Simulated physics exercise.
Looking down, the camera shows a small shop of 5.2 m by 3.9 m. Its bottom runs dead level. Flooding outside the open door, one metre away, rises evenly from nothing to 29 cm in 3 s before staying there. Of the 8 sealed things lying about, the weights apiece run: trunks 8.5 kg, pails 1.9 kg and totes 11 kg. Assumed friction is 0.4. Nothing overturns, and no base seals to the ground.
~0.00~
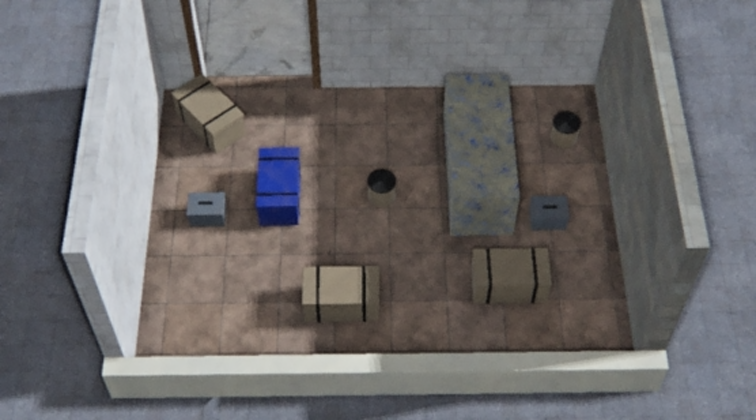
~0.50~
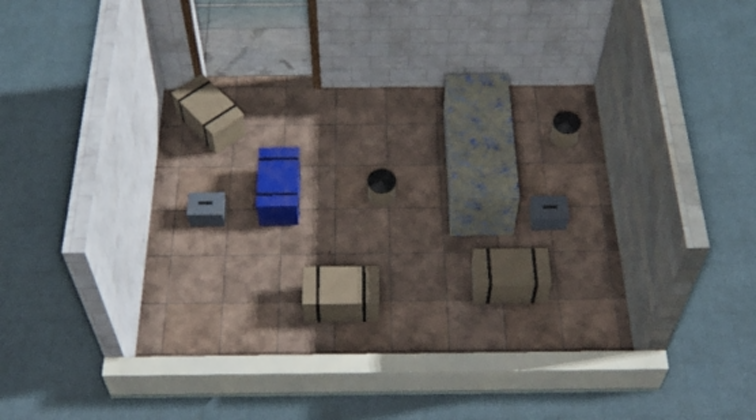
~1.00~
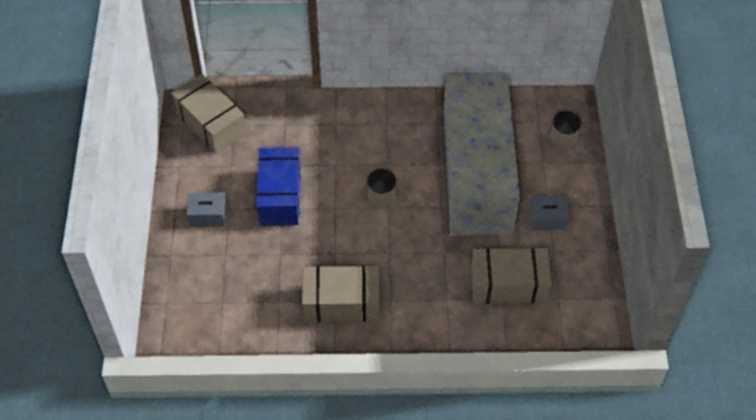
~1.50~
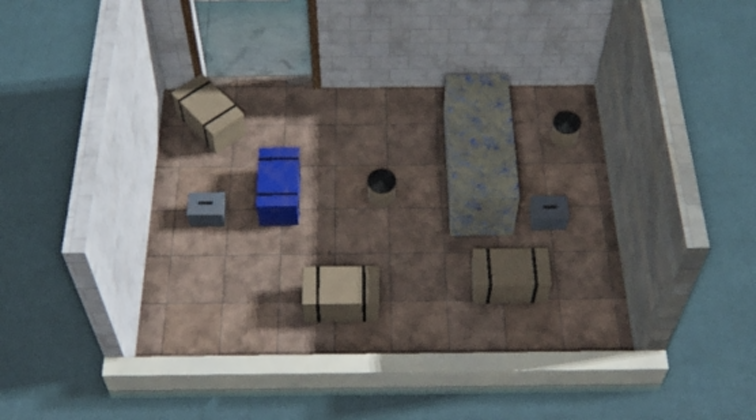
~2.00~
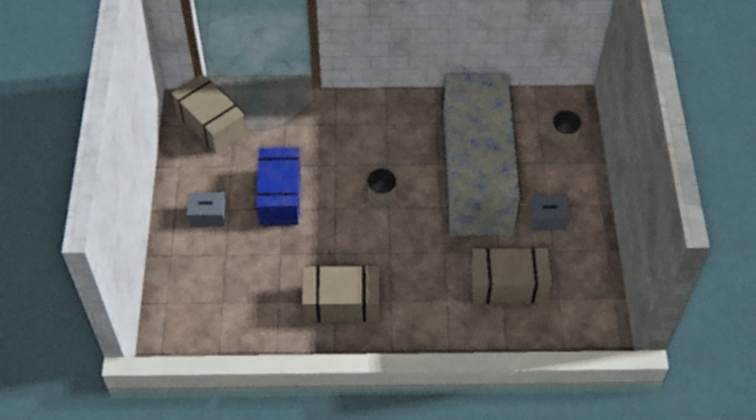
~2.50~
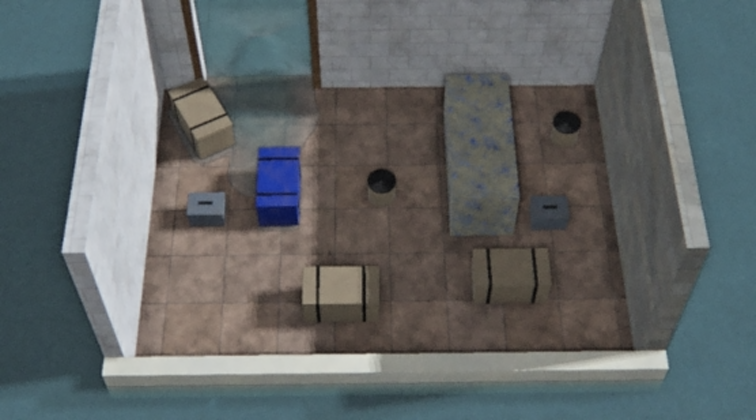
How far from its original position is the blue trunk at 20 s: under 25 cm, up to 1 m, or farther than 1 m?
Farther than 1 m.
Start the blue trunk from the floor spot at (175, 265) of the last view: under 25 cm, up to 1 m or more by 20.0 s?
Here it heads a good way off.
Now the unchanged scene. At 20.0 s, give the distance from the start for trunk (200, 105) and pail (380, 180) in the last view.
In that order: 400 cm, 250 cm.
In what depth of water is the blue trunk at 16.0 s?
The depth there is around 24 cm.
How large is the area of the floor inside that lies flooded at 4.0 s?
My estimate is roughly 9.5 m2.
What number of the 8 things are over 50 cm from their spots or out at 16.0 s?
By that point, 8.
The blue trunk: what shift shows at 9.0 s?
Roughly 350 cm.
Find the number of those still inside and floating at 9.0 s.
It comes to 6 of them.
After 4.0 s the blue trunk is near (294, 258), 1.1 m from its start, aground; 0 afloat.
After 9.0 s the blue trunk is near (588, 240), 3.4 m from its start, afloat; 6 afloat.
After 16.0 s the blue trunk is near (572, 98), 3.4 m from its start, afloat; 8 afloat.
After 20.0 s the blue trunk is near (572, 95), 3.4 m from its start, afloat; 8 afloat.
